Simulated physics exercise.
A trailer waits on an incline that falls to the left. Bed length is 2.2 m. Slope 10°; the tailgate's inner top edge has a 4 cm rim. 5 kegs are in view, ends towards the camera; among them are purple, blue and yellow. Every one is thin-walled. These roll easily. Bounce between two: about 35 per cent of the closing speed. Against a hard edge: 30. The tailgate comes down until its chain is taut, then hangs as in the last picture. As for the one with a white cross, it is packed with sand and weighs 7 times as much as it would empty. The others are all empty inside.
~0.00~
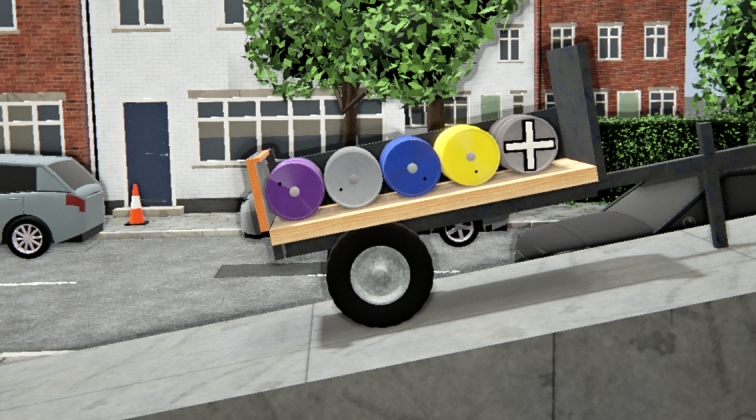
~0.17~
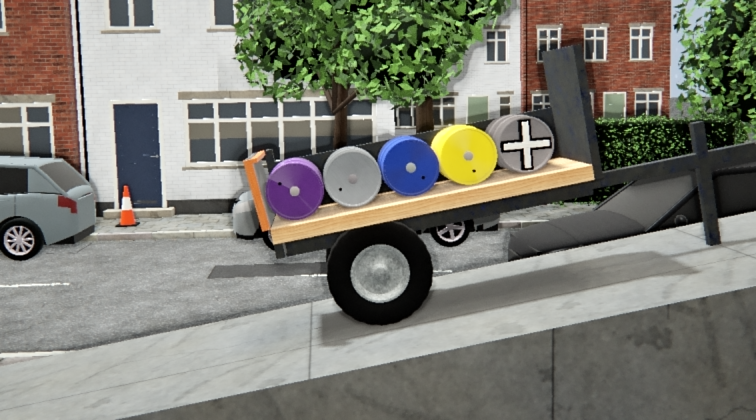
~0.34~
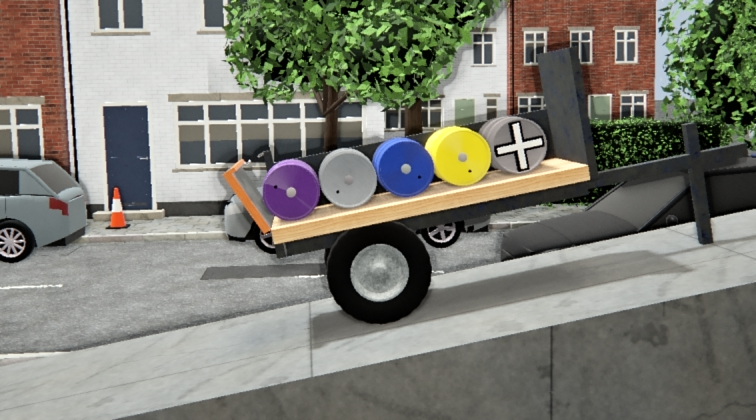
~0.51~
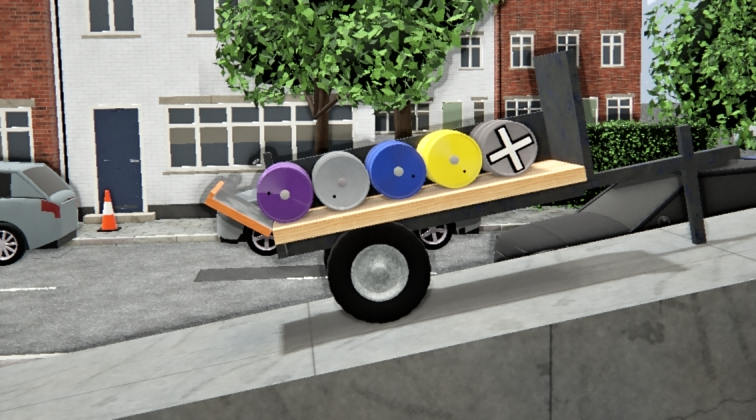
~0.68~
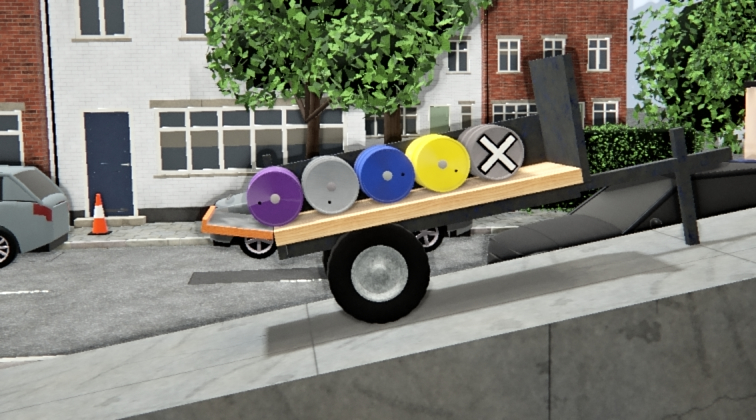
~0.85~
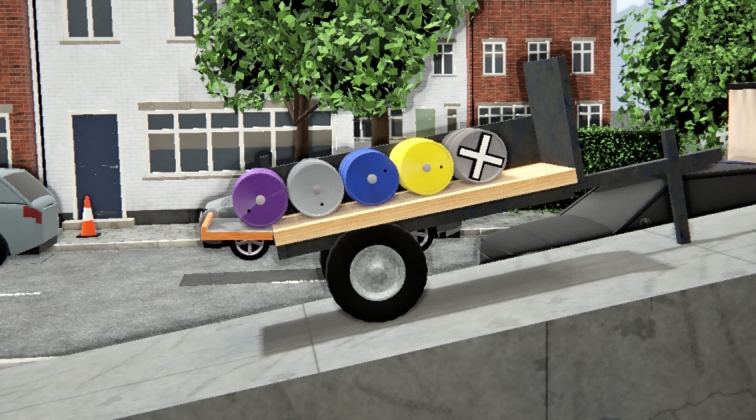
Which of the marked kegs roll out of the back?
Going by colour: Purple leaves, blue leaves, yellow leaves.
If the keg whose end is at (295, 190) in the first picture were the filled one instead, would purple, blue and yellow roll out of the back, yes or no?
Purple stays on, blue stays on, yellow stays on.
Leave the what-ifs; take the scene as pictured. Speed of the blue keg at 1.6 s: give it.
It's travelling at about 0.6 m/s.
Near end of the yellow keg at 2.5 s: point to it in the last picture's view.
Roughly at (285, 197) in the last picture.
By 1.6 s, purple is dropping off the gate; blue is on the bed, 30 cm short of the hinge, rolling left; yellow is on the bed, 70 cm short of the hinge, rolling left; 1 gone off the back.
By 2.5 s, purple is out on the ground; blue is on the gate, 25 cm past the hinge, rolling left; yellow is on the bed, 15 cm short of the hinge, rolling left; 2 gone off the back.
By 3.5 s, purple is off the vehicle; blue is out on the ground; yellow is dropping off the gate; 4 gone off the back.
Finally (10.9 s), purple is out on the ground; blue is off the vehicle; yellow is off the vehicle; 4 gone off the back.
